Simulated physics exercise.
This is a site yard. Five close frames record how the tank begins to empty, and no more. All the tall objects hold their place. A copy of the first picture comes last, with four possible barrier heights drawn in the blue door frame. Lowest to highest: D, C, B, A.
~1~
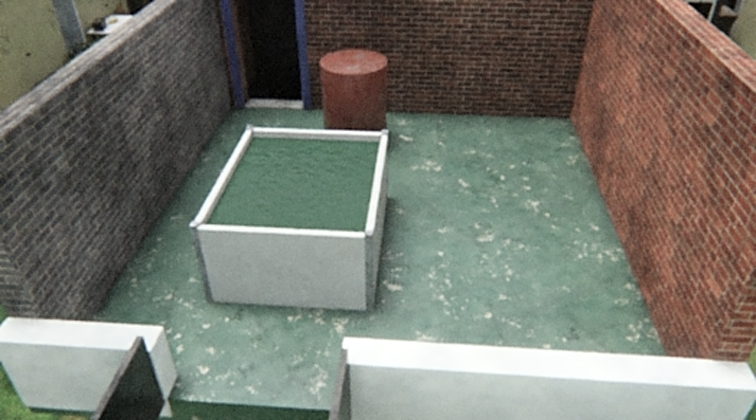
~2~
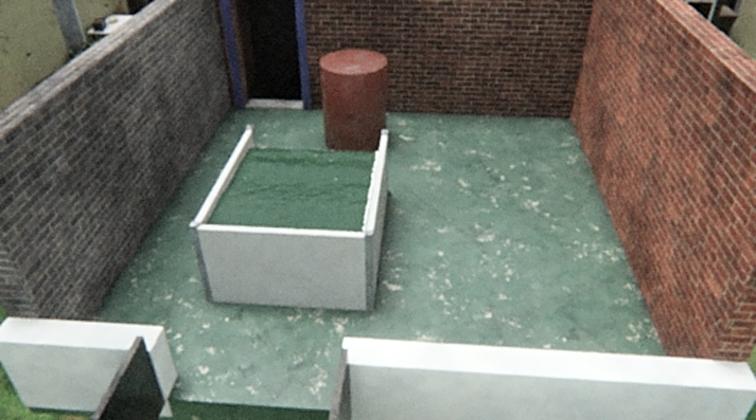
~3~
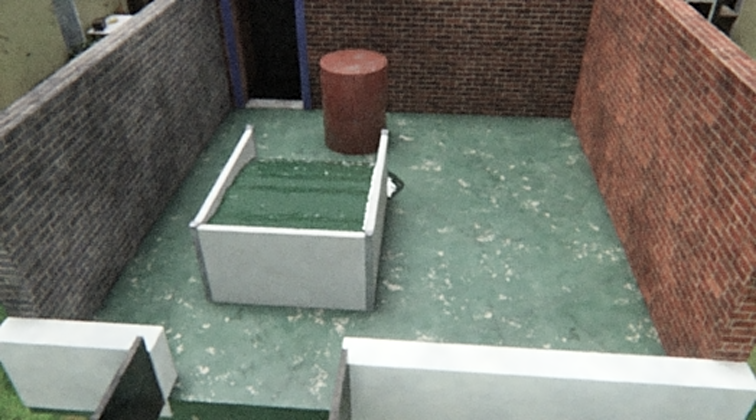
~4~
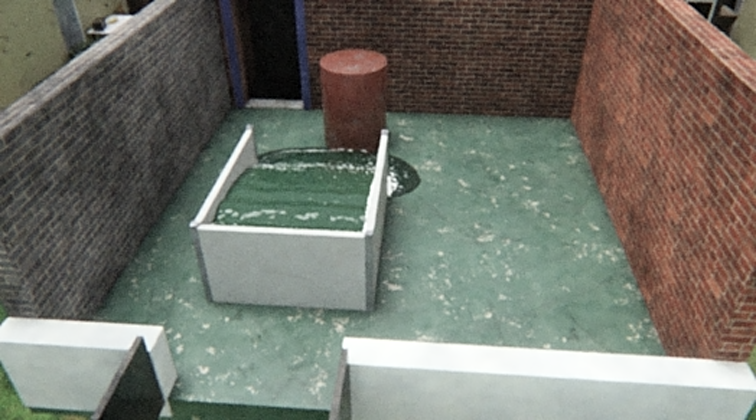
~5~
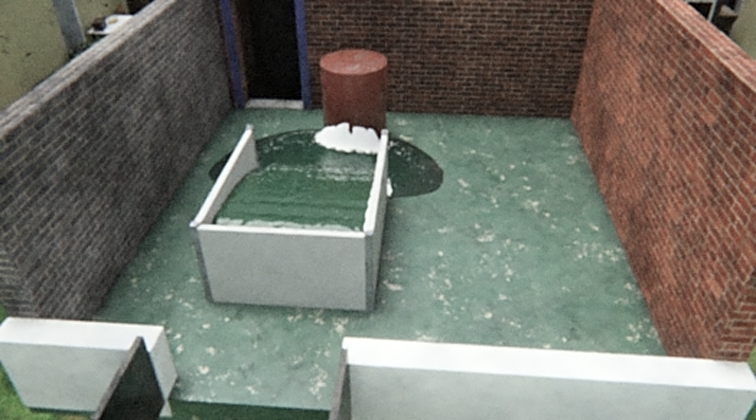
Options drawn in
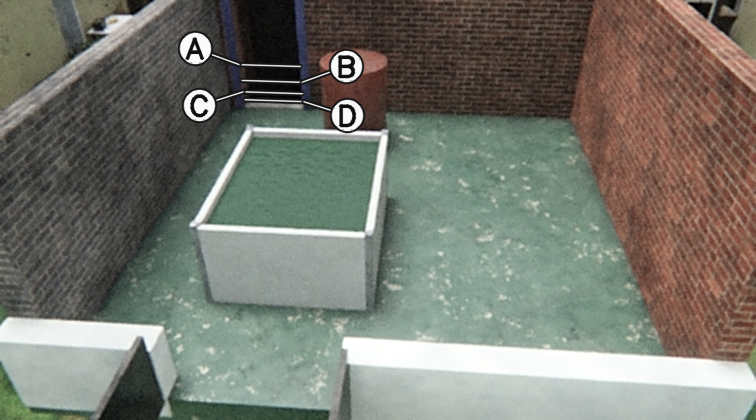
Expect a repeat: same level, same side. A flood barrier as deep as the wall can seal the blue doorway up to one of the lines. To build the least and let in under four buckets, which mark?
Mark B.
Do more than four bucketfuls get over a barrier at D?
Yes.
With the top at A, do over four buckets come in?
No.
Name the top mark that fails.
Mark C.
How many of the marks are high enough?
Two of them.
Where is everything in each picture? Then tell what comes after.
Water in the tank at rest, its middle at (302, 182); foot of the blue doorway at (274, 108); open gate at (252, 328).
Water covers 2 % of the ground, its front hidden from here.
Water covers 5 % of the ground, its front hidden from here.
Water covers 9 % of the ground and shows as far out as (406, 168).
Water covers 14 % of the ground and shows as far out as (310, 131).
On the marked copy, A at (269, 65); B at (271, 81); C at (273, 92); D at (273, 100); from the bottom up D, C, B, A.
Choosing A, nothing gets over.
Choosing B, a splash gets over, under a bucket.
Choosing C, about 9 bucketfuls get in.
Choosing D, dozens of bucketfuls pour in.
